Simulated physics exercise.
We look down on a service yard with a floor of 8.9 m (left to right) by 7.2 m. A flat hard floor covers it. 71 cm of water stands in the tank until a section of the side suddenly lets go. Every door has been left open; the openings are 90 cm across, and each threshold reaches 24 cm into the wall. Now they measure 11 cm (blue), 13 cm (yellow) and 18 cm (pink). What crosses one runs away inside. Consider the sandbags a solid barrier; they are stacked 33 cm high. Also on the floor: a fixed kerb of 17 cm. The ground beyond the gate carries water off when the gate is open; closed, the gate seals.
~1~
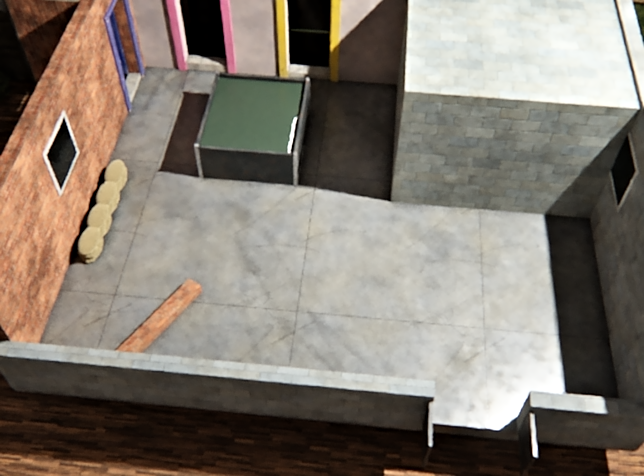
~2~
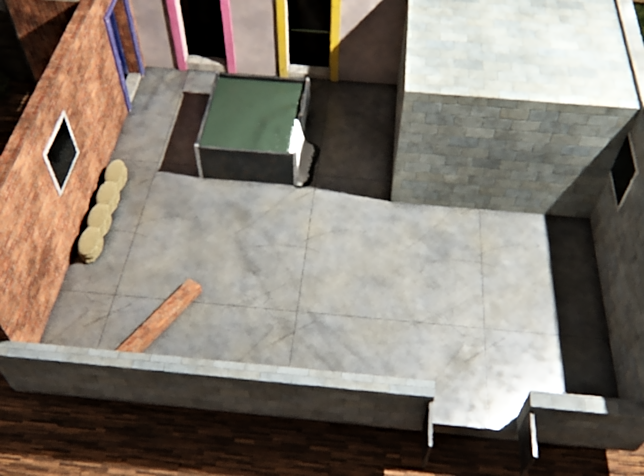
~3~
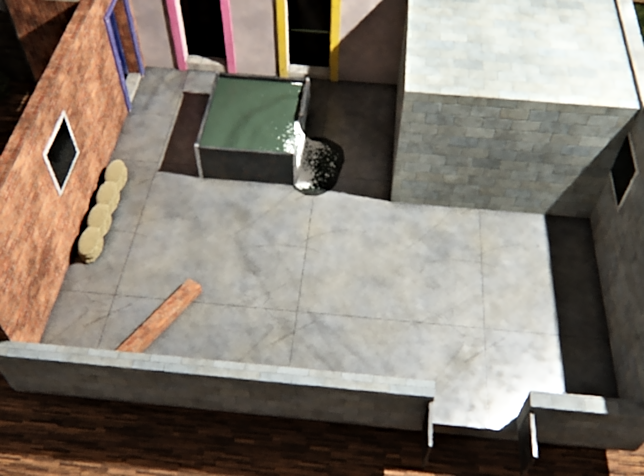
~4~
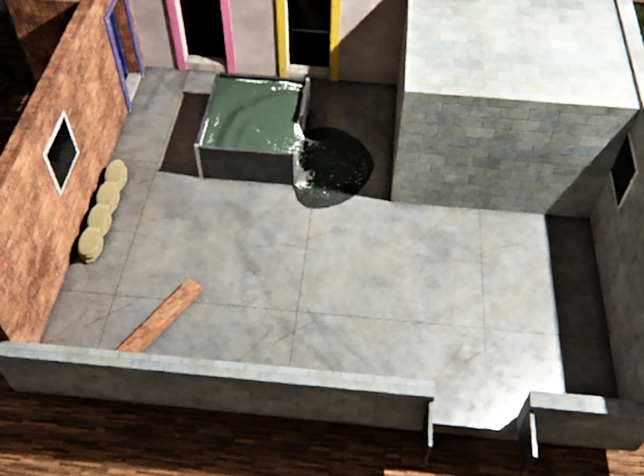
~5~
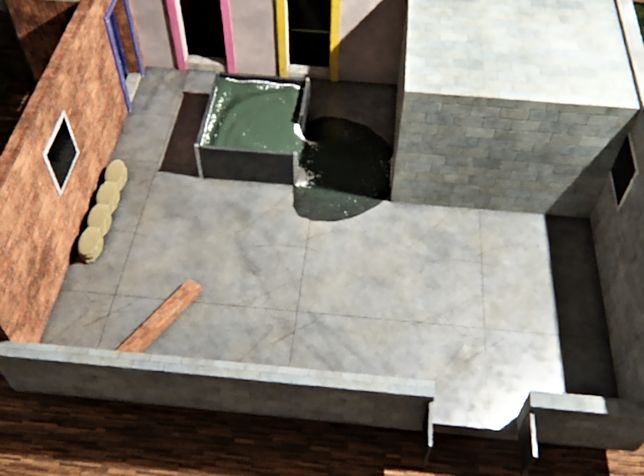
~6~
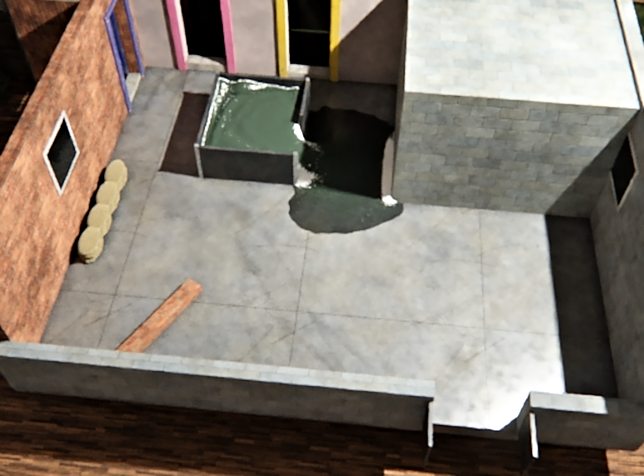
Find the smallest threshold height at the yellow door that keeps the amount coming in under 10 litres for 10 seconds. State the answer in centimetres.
The smallest height is about 6.5 cm.
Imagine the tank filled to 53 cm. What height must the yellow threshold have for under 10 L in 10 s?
Then roughly 4.5 cm.
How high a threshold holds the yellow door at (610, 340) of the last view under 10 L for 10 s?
About 5.0 cm.
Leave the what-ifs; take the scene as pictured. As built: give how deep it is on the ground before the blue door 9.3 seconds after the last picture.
It comes to about 8.0 centimetres deep.
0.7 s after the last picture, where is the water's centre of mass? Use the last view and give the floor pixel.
Centre estimate: (294, 154) px, approximately.
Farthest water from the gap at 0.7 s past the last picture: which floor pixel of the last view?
Close to pixel (466, 263).
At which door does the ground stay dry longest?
The blue door.
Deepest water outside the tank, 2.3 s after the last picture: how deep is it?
About 26 cm.
Then, 0.7 s after the last picture water covers 15 % of the floor, deepest (42 cm) near (386, 179); it has not reached the yellow door.
Then, 2.3 s after the last picture water covers 45 % of the floor, deepest (26 cm) near (383, 89); 10 cm at the yellow door, 0 litres in over its 13 cm threshold.
Then, 9.3 s after the last picture water covers 90 % of the floor, deepest (9 cm) near (116, 171); 4 cm at the yellow door, 0 litres in over its 13 cm threshold.
At the yellow door as built, the water peaked near 10 cm, 2.1 s after the last picture.
With a threshold of 5.5 cm, 18 litres would have come in within the 10 s; with 8 cm, 4 litres. So under 10 litres takes about 6.5 cm.
